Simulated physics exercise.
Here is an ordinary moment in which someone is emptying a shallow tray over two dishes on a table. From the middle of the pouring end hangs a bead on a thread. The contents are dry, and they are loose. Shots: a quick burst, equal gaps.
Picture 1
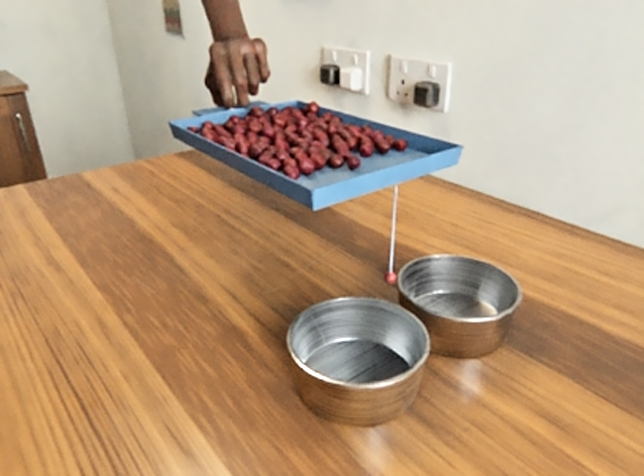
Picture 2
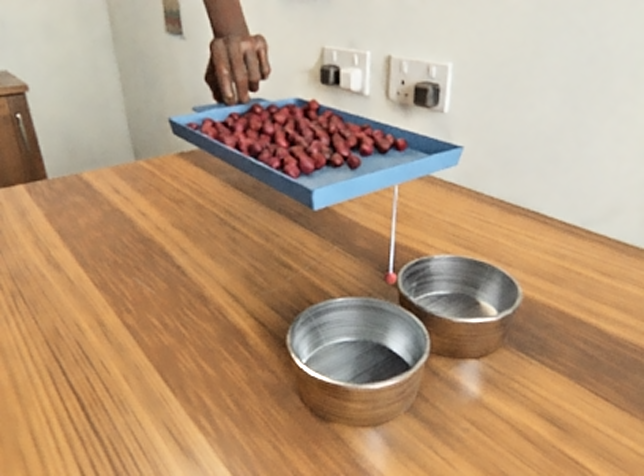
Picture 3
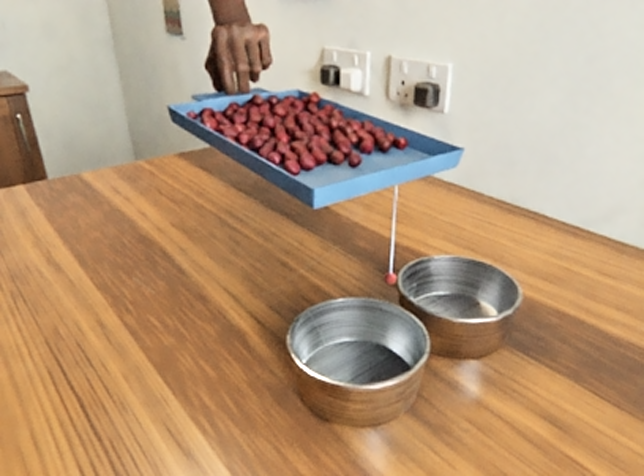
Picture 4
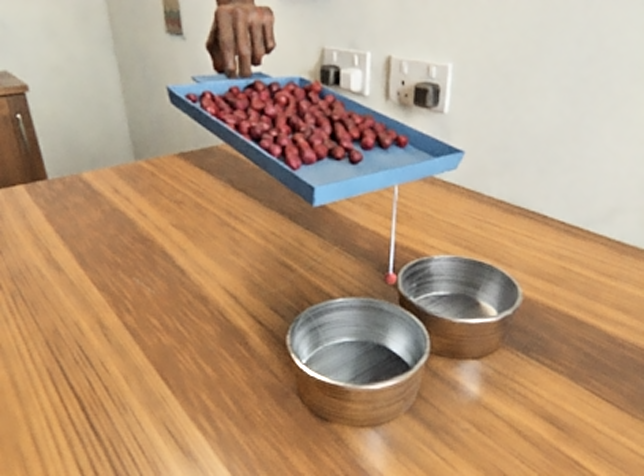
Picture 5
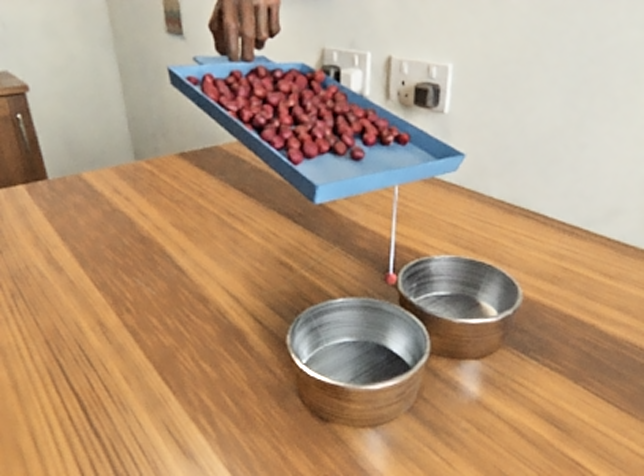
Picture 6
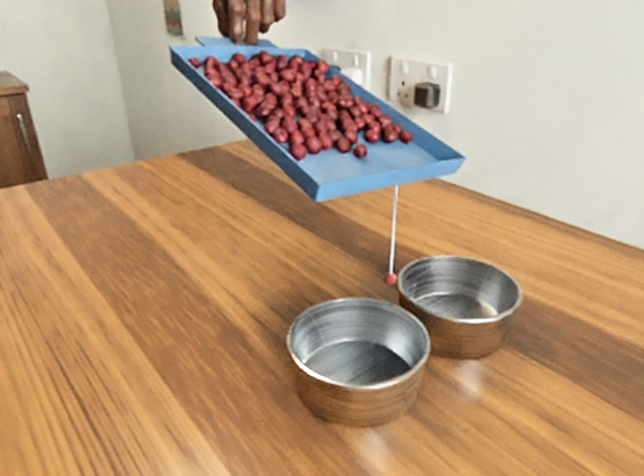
Above a wooden table with two metal dishes, a hand steadily raises a blue tray's far end.
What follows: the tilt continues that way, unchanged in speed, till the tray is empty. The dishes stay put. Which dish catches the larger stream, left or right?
The right one.
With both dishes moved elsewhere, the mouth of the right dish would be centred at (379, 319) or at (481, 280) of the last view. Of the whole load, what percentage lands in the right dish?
That makes 10 per cent, followed by 70 per cent.
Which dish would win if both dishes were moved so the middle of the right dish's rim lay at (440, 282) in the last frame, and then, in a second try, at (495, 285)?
Try 1: The right-side dish; try 2: The right-side dish.
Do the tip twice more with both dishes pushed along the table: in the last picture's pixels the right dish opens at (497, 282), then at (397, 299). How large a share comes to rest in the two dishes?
In order: 80 per cent and 20 per cent.
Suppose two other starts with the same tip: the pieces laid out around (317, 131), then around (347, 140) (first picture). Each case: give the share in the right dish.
About 50 % and 60 %.
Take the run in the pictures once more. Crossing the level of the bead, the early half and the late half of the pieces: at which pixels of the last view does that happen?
Roughly at (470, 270) first, and then at (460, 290).
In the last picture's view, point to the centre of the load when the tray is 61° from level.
Its middle sits at about pixel (394, 95).
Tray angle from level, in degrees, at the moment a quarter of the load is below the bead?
Near 110 degrees.
Just after the last frame, tray tipped steeply; every one on the tray.
A moment on, tray tipped right over; almost all on the tray; just a few in the right dish; just a few outside both.
Further on, tray tipped past a quarter turn; about a tenth in the left dish; the larger part in the right dish; roughly a quarter outside both.
When it is over, tray tipped past a quarter turn; about a tenth in the left dish; the larger part in the right dish; roughly a quarter outside both.
